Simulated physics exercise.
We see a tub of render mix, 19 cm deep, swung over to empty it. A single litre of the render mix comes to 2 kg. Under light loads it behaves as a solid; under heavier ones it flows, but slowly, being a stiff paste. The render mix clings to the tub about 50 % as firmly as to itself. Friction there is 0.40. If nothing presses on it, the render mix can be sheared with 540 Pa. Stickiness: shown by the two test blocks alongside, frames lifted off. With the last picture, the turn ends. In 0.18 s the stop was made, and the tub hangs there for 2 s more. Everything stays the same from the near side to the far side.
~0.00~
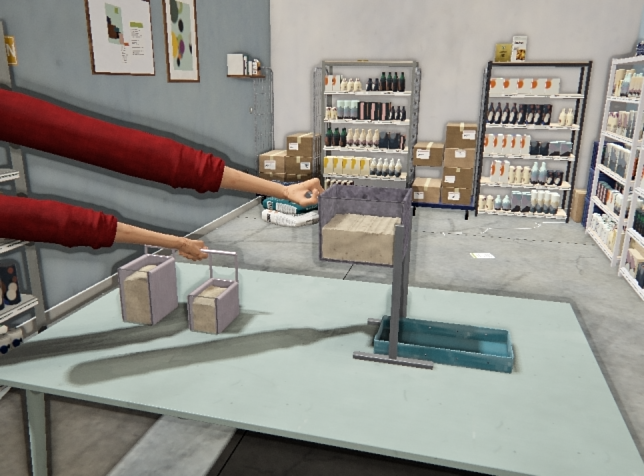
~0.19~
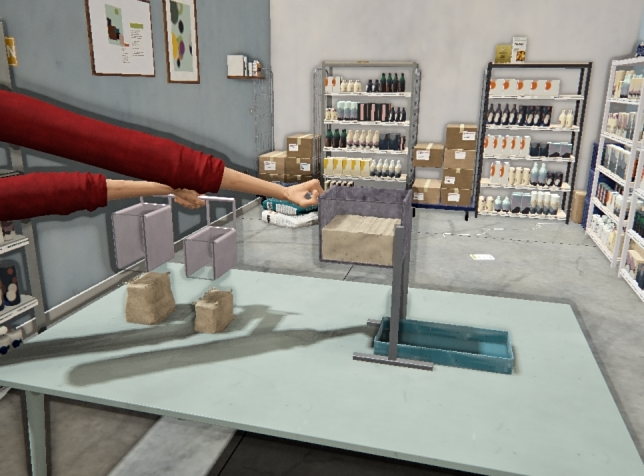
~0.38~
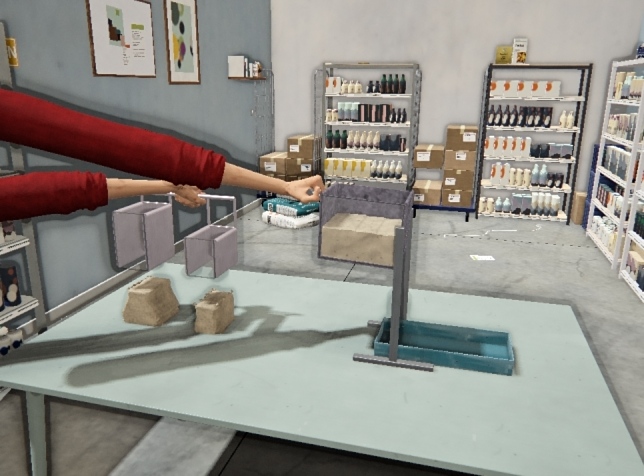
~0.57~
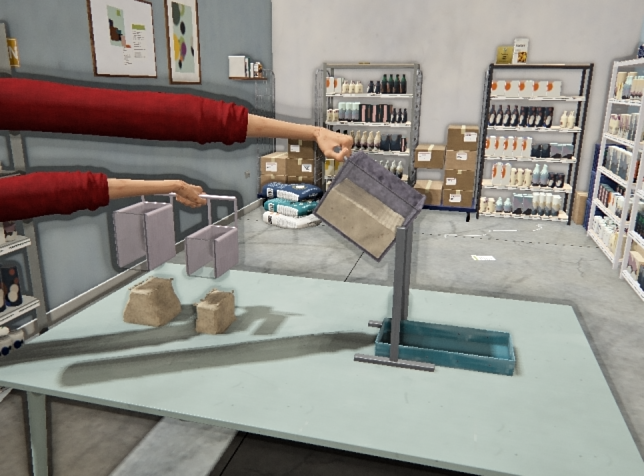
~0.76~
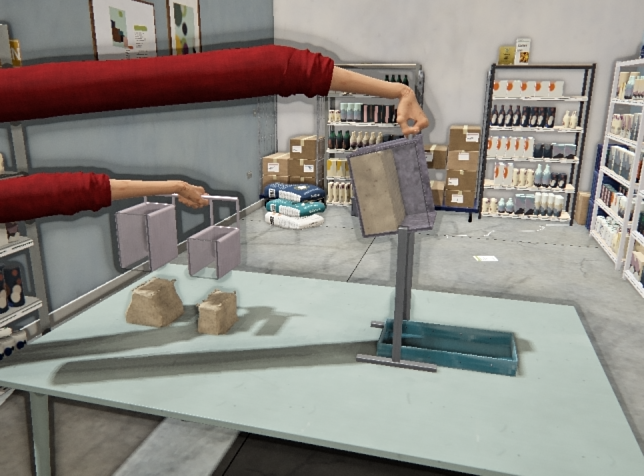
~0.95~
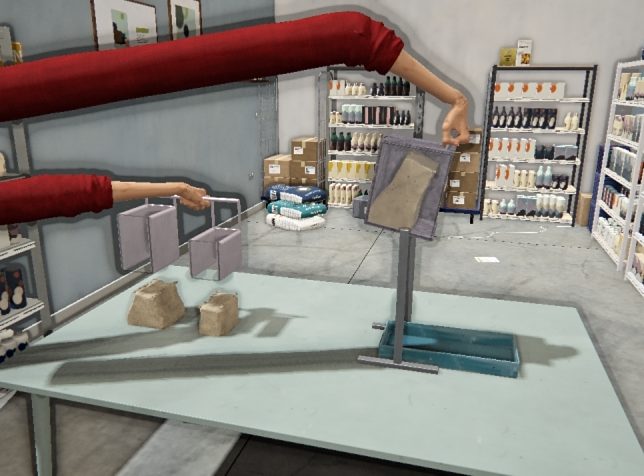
Two small casings rise off beige blocks on the pale table, lifted by a red-sleeved arm, and the left block sags slightly. Another red-sleeved arm then swings the raised grey tub rightward, just past a quarter turn, with the beige mix still inside it.
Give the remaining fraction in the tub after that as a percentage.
Close to 48 per cent.
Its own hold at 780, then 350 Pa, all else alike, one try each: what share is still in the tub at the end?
In order: Around 55 % and around 40 %.
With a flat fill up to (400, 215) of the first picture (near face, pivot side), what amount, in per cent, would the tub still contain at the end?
It would be near 35 %.
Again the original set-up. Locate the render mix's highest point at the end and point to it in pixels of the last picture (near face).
(391, 204).
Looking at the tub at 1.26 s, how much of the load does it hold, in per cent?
About 50 %.
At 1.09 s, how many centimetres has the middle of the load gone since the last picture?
The change is near 8 cm.
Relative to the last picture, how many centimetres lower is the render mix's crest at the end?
About 13 cm.
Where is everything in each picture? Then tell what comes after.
In the first frame, handle-side rim at (321, 197), tilt 0 degrees; highest point of the render mix at (347, 230); test blocks 16 cm, 10 cm high (left to right).
In the second frame, handle-side rim at (321, 198), tilt 0 degrees; highest point of the render mix at (346, 231); test blocks 14 cm, 10 cm high (left to right).
In the third frame, handle-side rim at (323, 195), tilt 3 degrees; highest point of the render mix at (326, 227); test blocks 13 cm, 10 cm high (left to right).
In the fourth frame, handle-side rim at (350, 160), tilt 33 degrees; highest point of the render mix at (335, 190); test blocks 12 cm, 10 cm high (left to right).
In the fifth frame, handle-side rim at (416, 143), tilt 77 degrees; highest point of the render mix at (377, 153); test blocks 12 cm, 10 cm high (left to right).
In the sixth frame, handle-side rim at (452, 156), tilt 99 degrees; highest point of the render mix at (408, 158); test blocks 12 cm, 10 cm high (left to right).
By 1.09 s, the tub is at 100 degrees and holds 70 %.
By 1.26 s, the tub is at 100 degrees and holds 48 %.
By 1.43 s, the tub is at 100 degrees and holds 48 %.
By 1.60 s, the tub is at 100 degrees and holds 48 %.
By 2.95 s, at the end, the tub is at 100 degrees and holds 48 %.
